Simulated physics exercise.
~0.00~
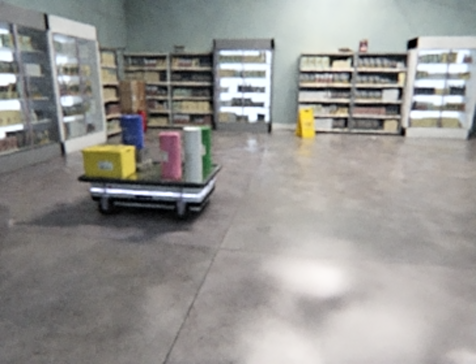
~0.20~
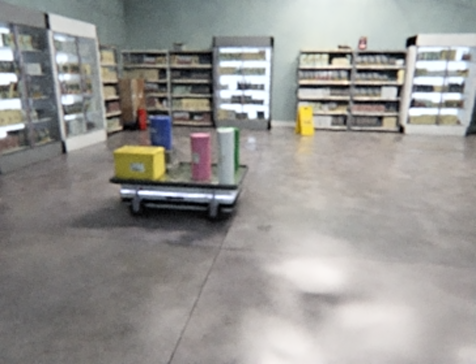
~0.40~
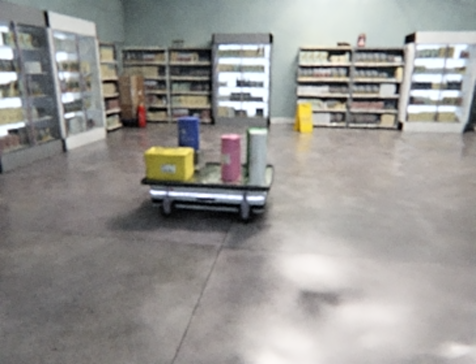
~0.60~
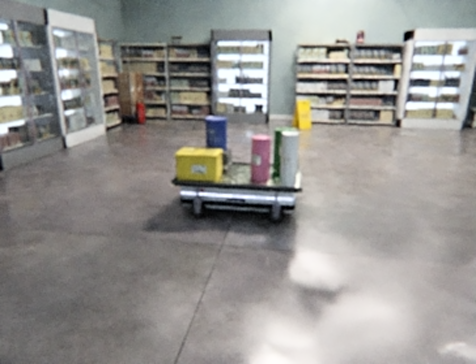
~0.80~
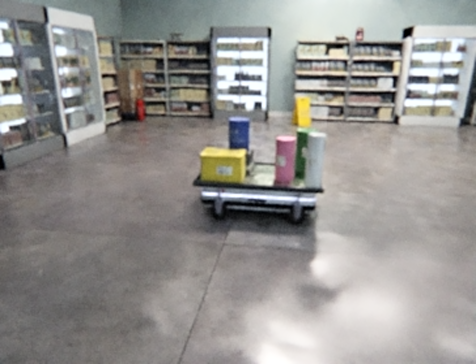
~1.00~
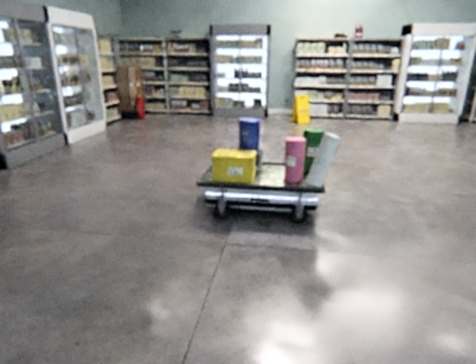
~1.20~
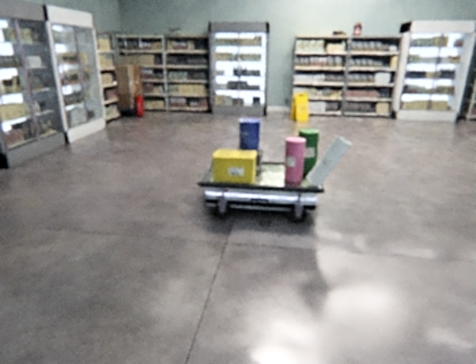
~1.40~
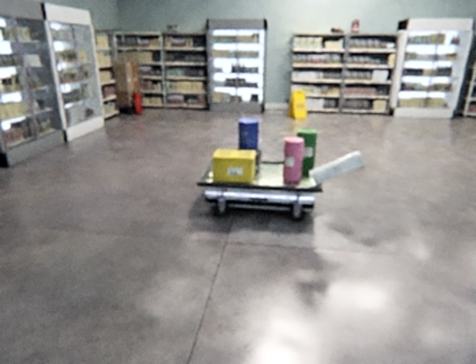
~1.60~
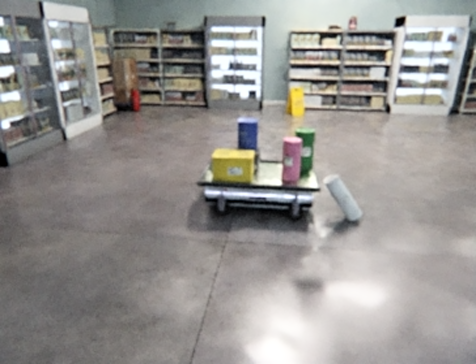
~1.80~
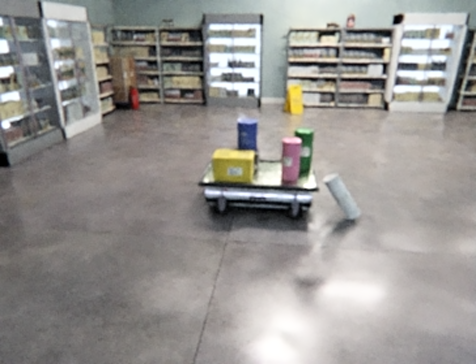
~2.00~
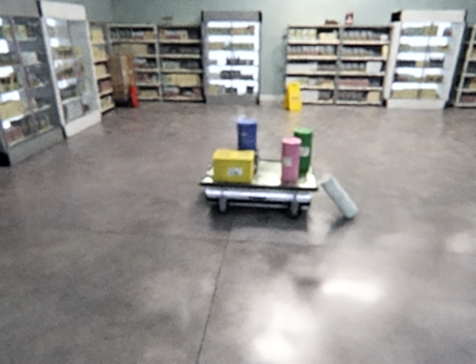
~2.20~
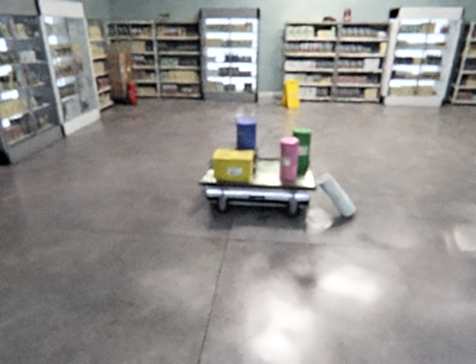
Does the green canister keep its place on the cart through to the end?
Yes, the green canister holds its spot and is still standing upright on the deck at the end.
A low cart loaded with a yellow tote, a blue pail and pink, green and white canisters rolled right across a shop floor and stopped, and the white canister tipped off the right end, ending up slanted on the floor beside it.
